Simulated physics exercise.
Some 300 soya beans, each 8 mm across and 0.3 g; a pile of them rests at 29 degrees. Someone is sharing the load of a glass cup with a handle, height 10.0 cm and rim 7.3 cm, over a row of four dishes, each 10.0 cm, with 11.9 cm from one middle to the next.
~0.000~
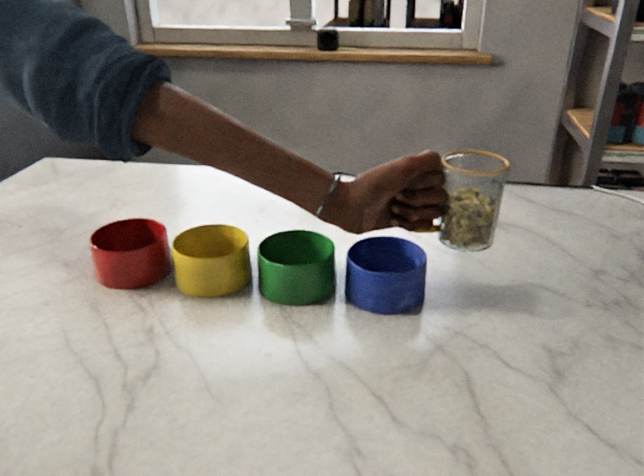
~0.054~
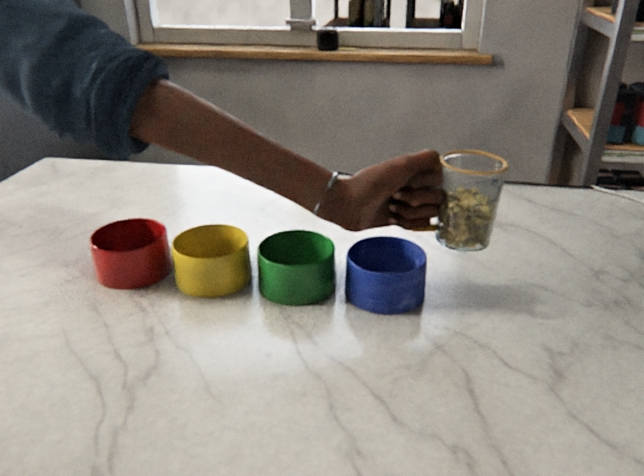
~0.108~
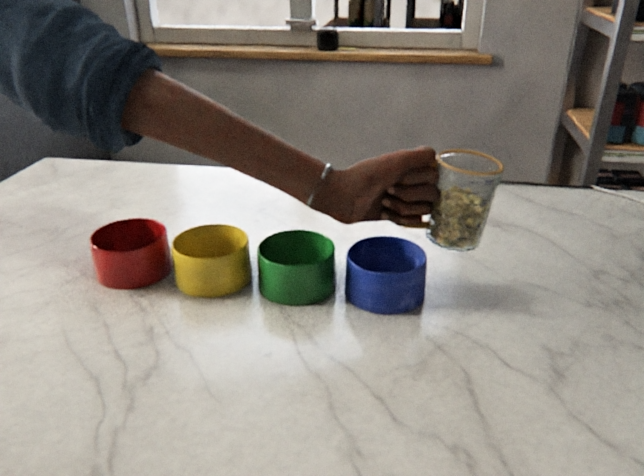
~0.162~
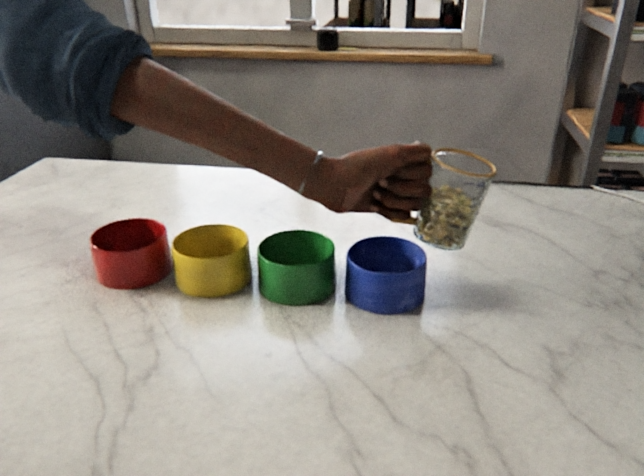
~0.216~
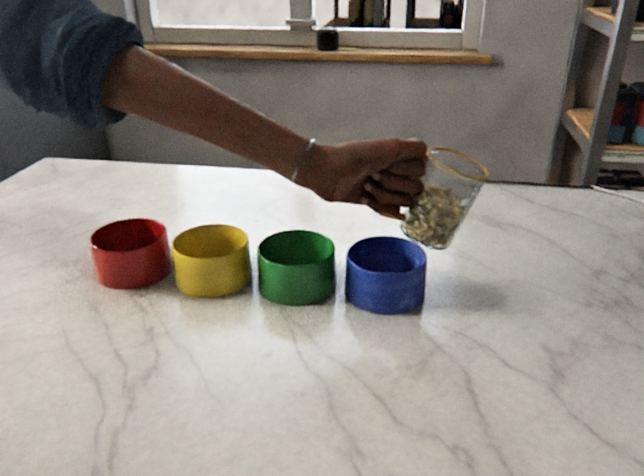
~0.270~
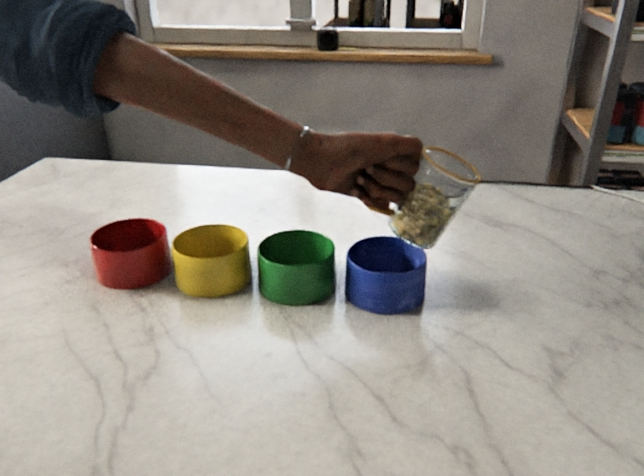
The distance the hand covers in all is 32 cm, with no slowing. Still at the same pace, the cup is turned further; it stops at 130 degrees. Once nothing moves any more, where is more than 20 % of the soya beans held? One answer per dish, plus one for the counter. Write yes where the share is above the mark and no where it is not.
Red: No, blue: No, green: Yes, yellow: No, counter: No.
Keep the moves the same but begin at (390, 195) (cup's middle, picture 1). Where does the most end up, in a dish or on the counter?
Most of it lands at yellow.
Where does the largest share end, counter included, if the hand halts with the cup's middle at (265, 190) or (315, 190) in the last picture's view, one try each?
First try: Green; second try: Blue.
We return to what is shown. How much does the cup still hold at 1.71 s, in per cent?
0 per cent.
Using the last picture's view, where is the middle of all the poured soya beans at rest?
(298, 272).
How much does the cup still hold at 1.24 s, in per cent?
40 %.
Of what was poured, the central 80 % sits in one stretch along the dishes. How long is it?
I'd estimate close to 6 cm.
After 0.85 s, tilt 88 degrees; cup holds 100 %.
After 1.24 s, tilt 129 degrees; cup holds 40 %, blue 5 %, green 50 %.
After 1.71 s, tilt 130 degrees; cup holds 0 %, blue 5 %, green 95 %.
At rest (2.0 s), red 0 %, blue 5 %, green 95 %, yellow 0 %, counter 5 %.
